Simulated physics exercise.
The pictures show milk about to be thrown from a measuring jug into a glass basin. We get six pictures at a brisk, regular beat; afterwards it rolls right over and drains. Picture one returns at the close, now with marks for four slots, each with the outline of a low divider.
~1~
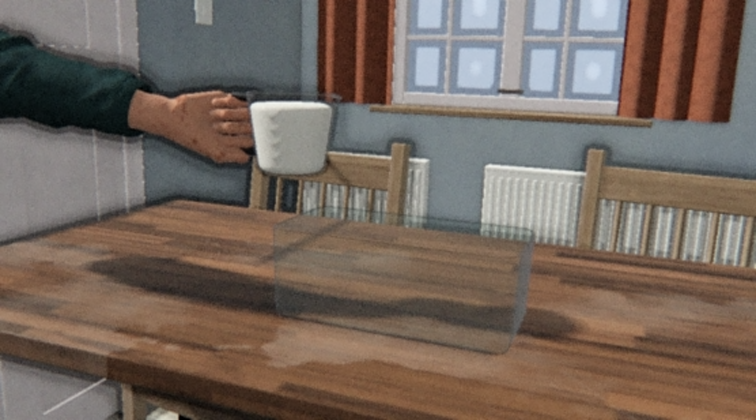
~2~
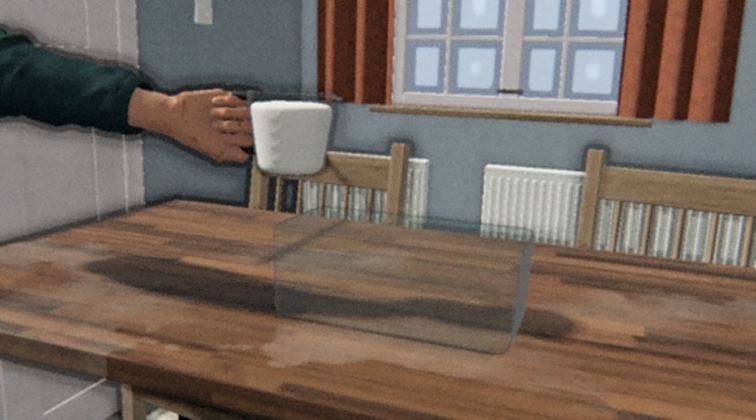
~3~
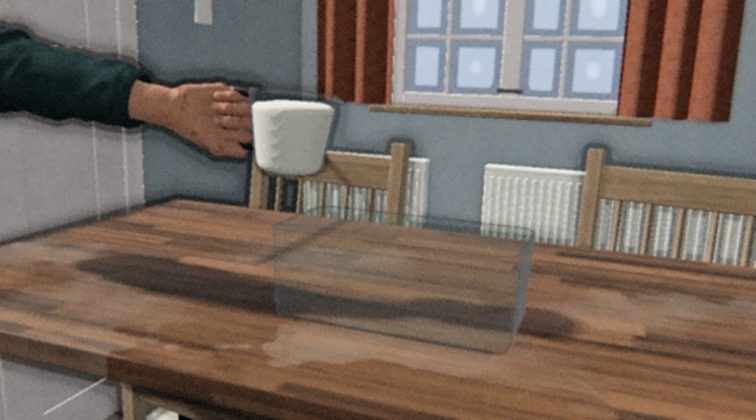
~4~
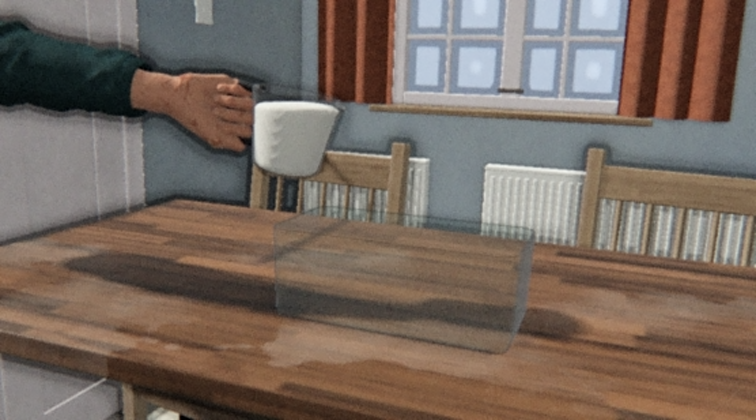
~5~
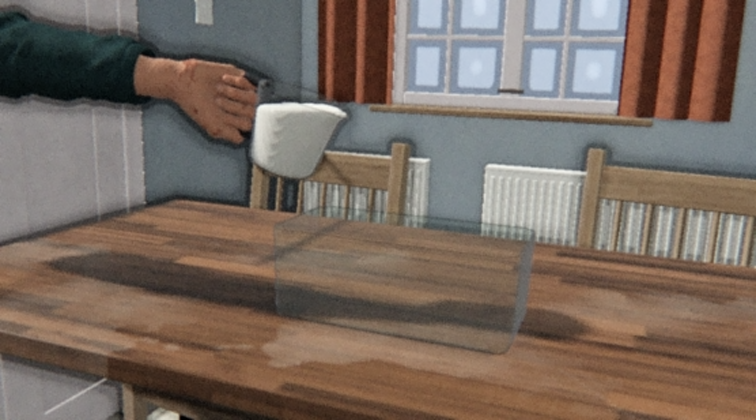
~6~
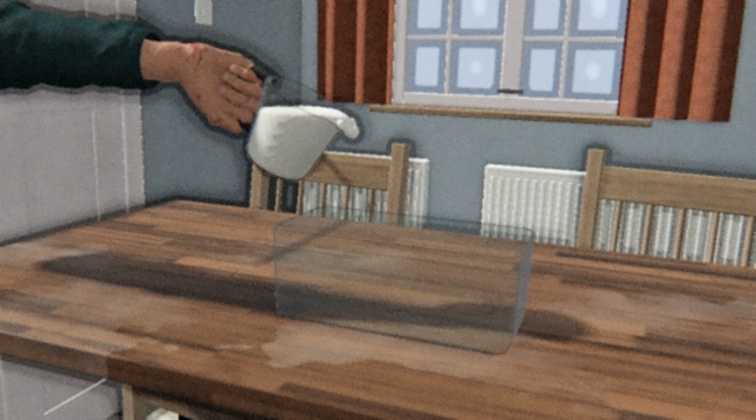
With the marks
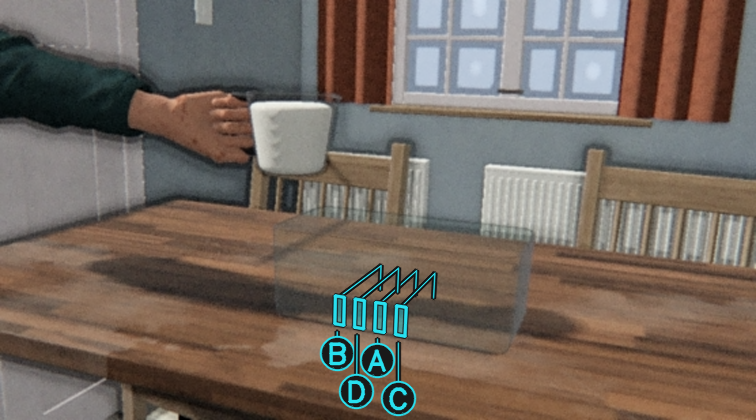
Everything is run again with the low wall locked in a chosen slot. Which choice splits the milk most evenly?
D is best.
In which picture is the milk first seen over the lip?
Picture 6.
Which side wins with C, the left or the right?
More ends on the left.
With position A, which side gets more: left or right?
The left side.
In cyan, A at (377, 338); B at (337, 331); C at (398, 342); D at (357, 335).
For position A, about 85 % ends left of the wall and 13 % right of it.
For position B, about 13 % ends left of the wall and 87 % right of it.
For position C, about 92 % ends left of the wall and 7 % right of it.
For position D, about 43 % ends left of the wall and 56 % right of it.
